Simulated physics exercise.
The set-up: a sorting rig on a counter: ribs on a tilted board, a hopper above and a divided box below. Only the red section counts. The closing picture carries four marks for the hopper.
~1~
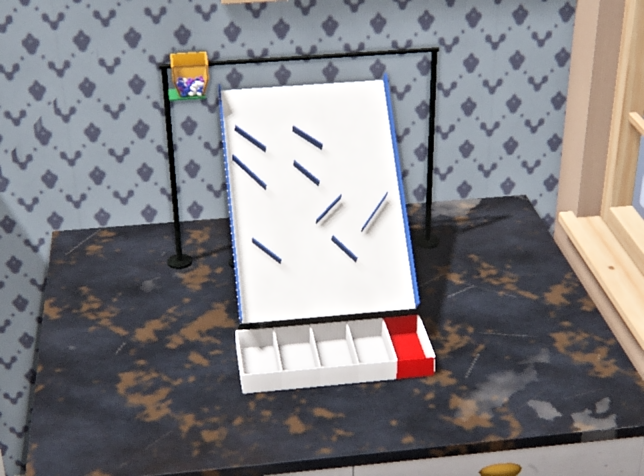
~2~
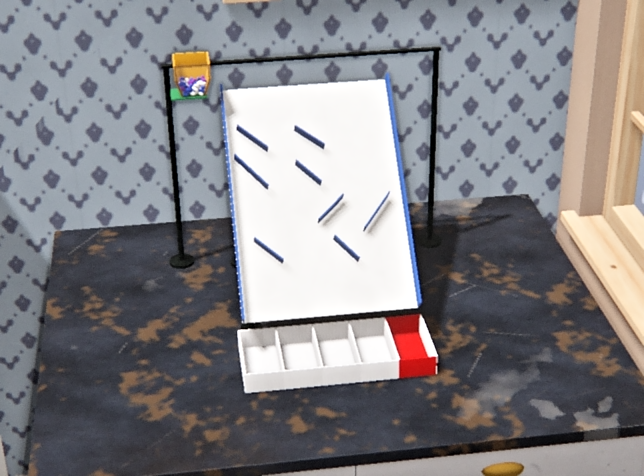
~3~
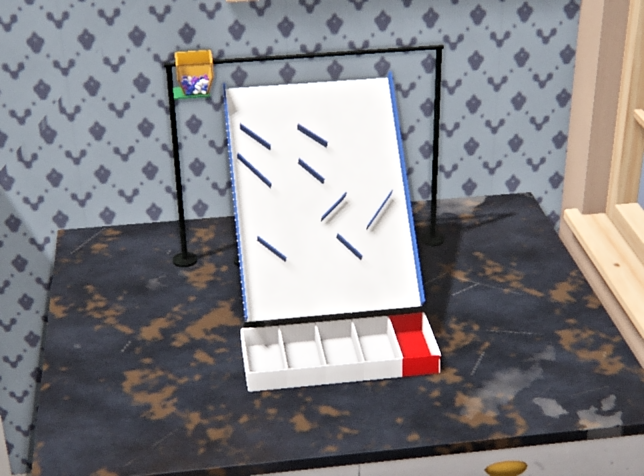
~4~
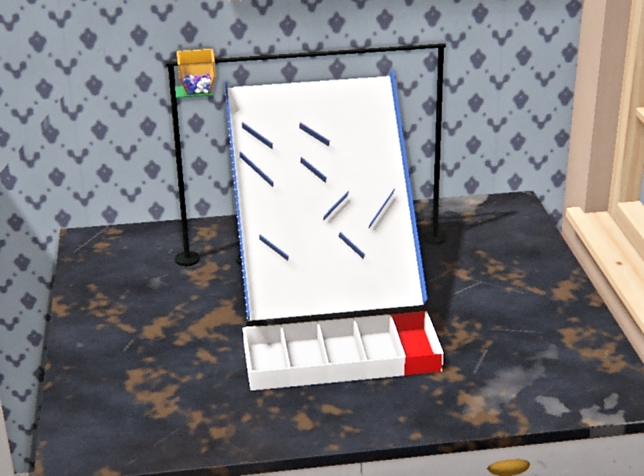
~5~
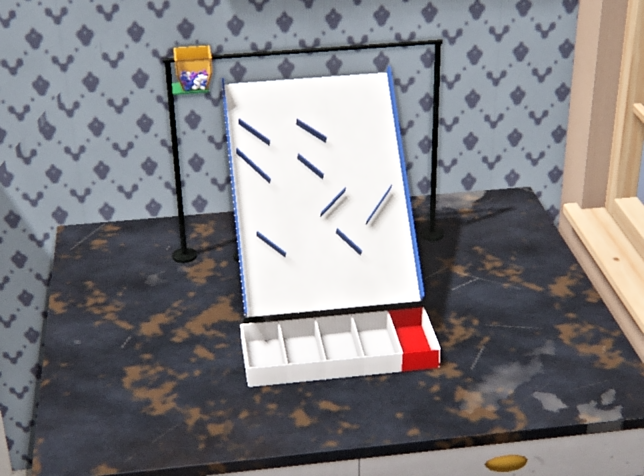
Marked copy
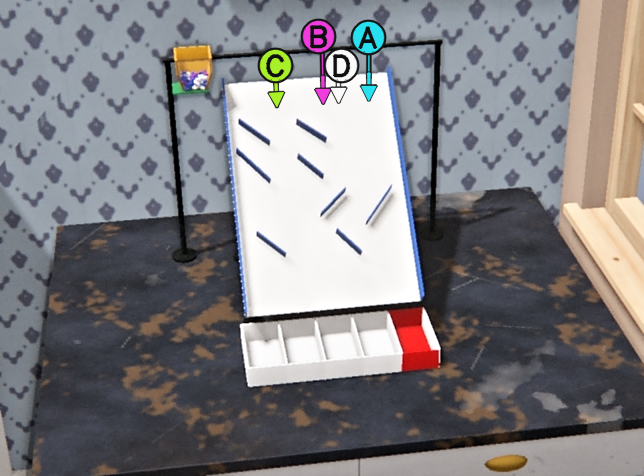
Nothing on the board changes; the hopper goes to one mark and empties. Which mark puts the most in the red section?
A.
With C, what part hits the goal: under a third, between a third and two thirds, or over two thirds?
Under a third.
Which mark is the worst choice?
That would be C.
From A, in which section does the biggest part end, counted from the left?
The fifth.
On the marked copy, mark A meets the board at (368, 94); mark B meets the board at (323, 98); mark C meets the board at (276, 101); mark D meets the board at (338, 97).
With A, about half in the red section, about a third in other sections, a small part outside the box.
With B, about half in the red section, about half in other sections, a stray few held on the board.
With C, none in the red section, most in other sections, a small part outside the box.
With D, about half in the red section, about half in other sections.
